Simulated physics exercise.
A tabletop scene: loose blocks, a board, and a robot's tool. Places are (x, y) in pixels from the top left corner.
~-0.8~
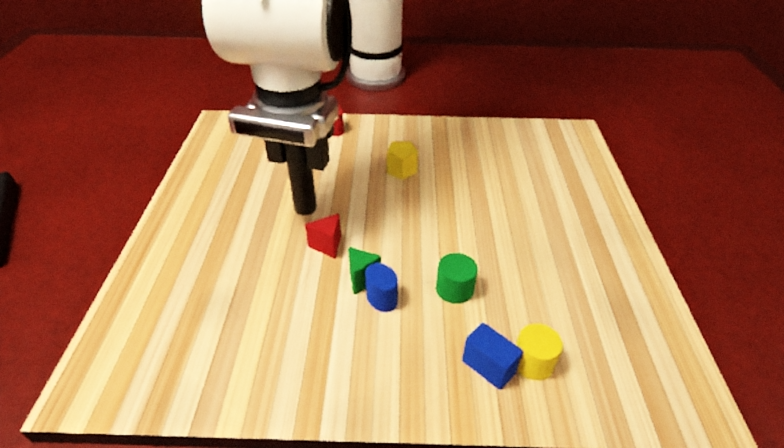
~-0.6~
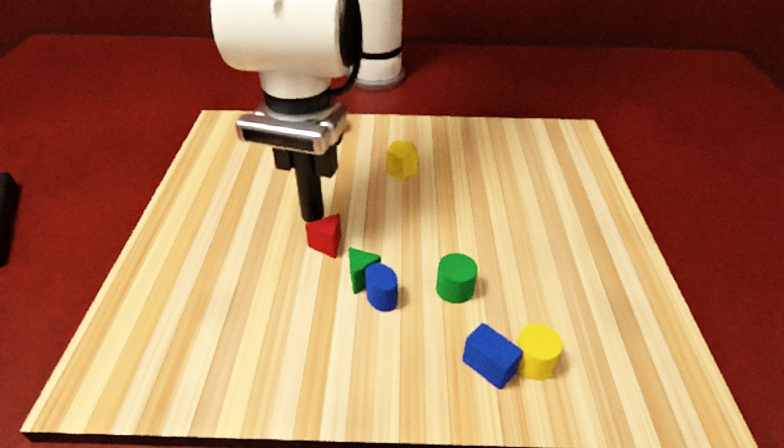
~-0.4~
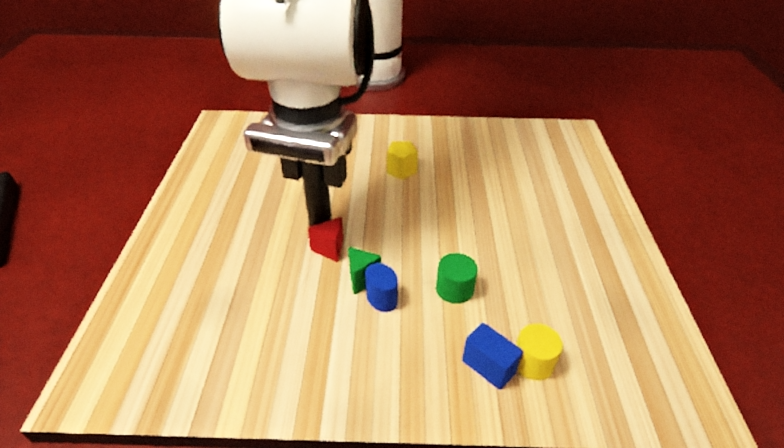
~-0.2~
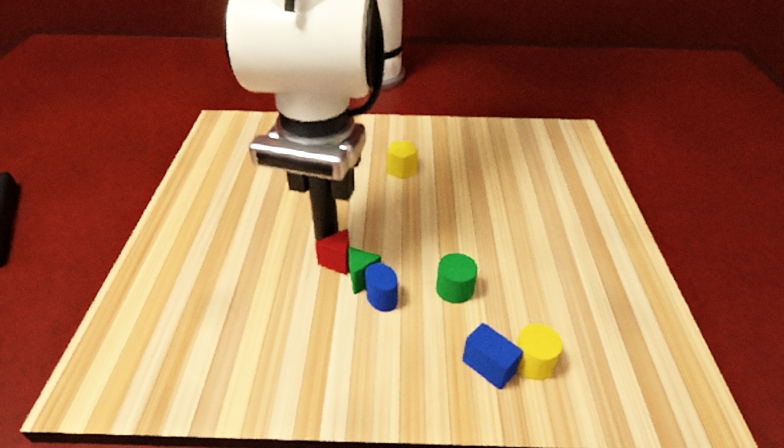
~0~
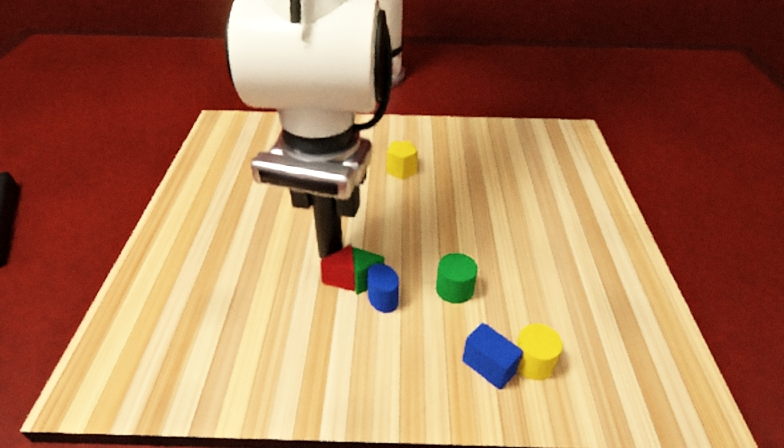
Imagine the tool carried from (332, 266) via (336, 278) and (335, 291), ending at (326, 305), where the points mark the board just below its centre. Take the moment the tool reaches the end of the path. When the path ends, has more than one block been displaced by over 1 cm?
No, I don't think so.
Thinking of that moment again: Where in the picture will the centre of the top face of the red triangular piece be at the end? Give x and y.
The point I'd pick in the picture is (351, 283).
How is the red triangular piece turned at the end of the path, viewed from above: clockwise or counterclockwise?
It is turned anticlockwise.
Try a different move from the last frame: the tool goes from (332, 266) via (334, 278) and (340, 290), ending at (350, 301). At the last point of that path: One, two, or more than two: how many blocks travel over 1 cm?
One.
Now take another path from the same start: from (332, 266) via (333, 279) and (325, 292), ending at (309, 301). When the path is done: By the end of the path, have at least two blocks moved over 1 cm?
Answer: No.
What follows on the original path. Halfway along, tool at (336, 274); red triangular piece at (350, 277), turned 15° anticlockwise; green triangular piece at (368, 259).
At the end, tool at (325, 294); red triangular piece at (351, 283), turned 35° anticlockwise; green triangular piece at (368, 259); blue elliptical block in place.
